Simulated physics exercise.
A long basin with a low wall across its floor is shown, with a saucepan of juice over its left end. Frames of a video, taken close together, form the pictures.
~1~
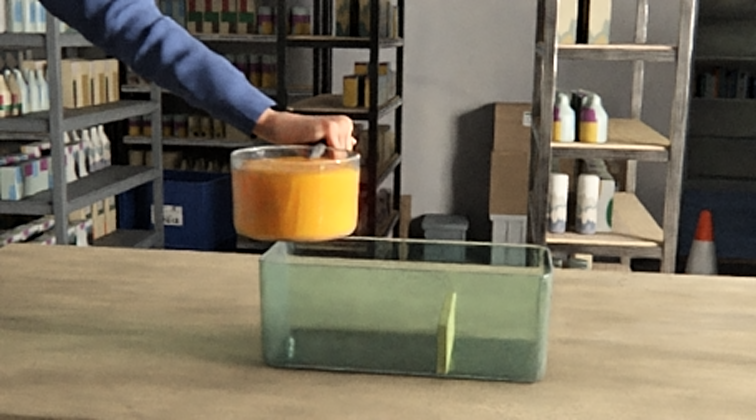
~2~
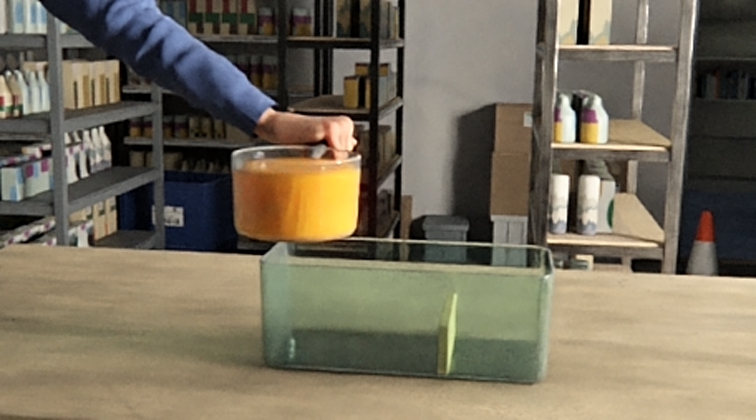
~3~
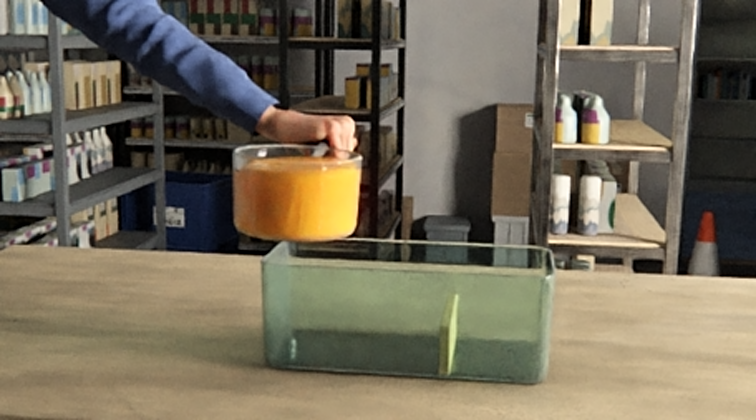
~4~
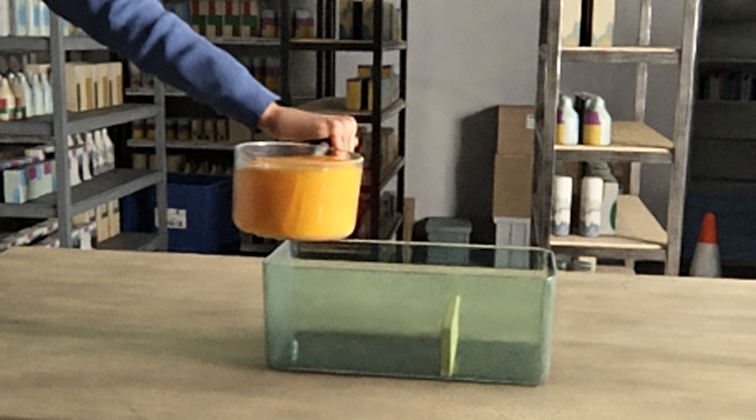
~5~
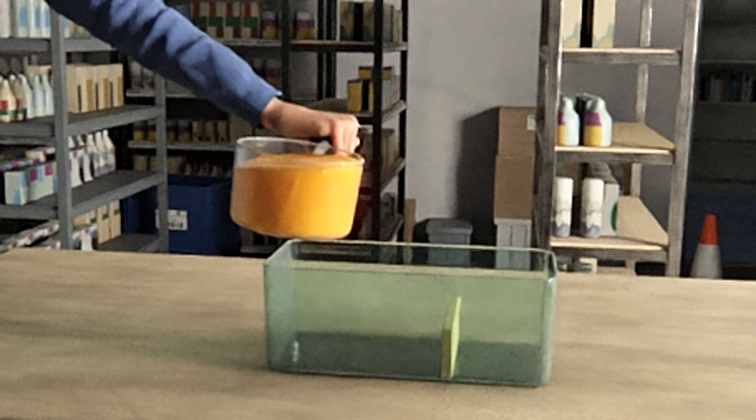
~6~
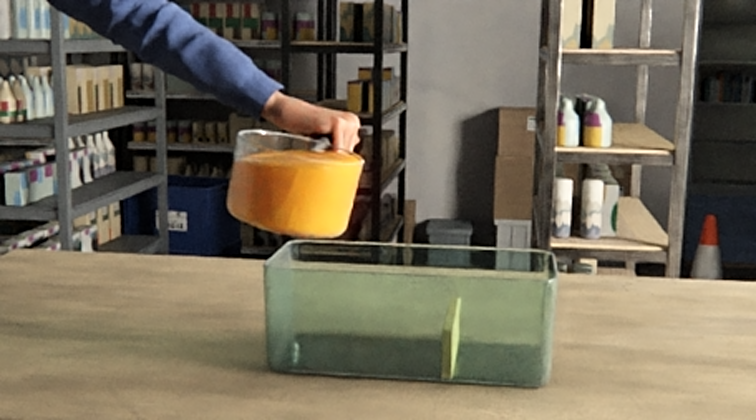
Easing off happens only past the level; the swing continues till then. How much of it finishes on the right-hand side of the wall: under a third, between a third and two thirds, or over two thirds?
Between a third and two thirds.
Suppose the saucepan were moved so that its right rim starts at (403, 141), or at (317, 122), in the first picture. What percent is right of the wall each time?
It comes out at around 65 percent and then around 20 percent.
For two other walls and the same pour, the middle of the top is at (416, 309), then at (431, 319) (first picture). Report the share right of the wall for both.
85 % and 70 %, roughly.
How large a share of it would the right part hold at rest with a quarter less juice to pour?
50 per cent.
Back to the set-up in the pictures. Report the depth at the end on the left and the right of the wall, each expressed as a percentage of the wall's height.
Left part: 30 per cent, right part: 70 per cent.
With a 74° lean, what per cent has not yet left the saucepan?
65 per cent, roughly.
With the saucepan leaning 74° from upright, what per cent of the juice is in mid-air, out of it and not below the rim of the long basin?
Around 30 percent.
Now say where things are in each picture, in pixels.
Tilt 0°; pouring edge (357, 158); surface from (238, 164) to (356, 168); the long basin's rim runs from (272, 249) to (550, 262); the wall's top is at (447, 309), in the first frame.
Tilt 1°; pouring edge (358, 159); surface from (238, 164) to (357, 168), in the second frame.
Tilt 2°; pouring edge (359, 160); surface from (239, 165) to (358, 166), in the third frame.
Tilt 4°; pouring edge (361, 161); surface from (240, 164) to (359, 165), in the fourth frame.
Tilt 8°; pouring edge (361, 163); surface from (240, 162) to (360, 163), in the fifth frame.
Tilt 12°; pouring edge (361, 164); surface from (239, 157) to (361, 160), in the sixth frame.
A moment on, the saucepan is tipped part way and 64 per cent is still to pour, 7 is left of the wall and 0 right of it.
Next, the saucepan is tipped right over and 9 per cent is still to pour, 16 is left of the wall and 56 right of it.
Then the saucepan is tipped right over and 0 per cent is still to pour, 39 is left of the wall and 55 right of it.
Later the saucepan is tipped right over and 0 per cent is still to pour, 44 is left of the wall and 52 right of it.
In the end 45 per cent lies left of the wall, 52 right of it and 3 outside.
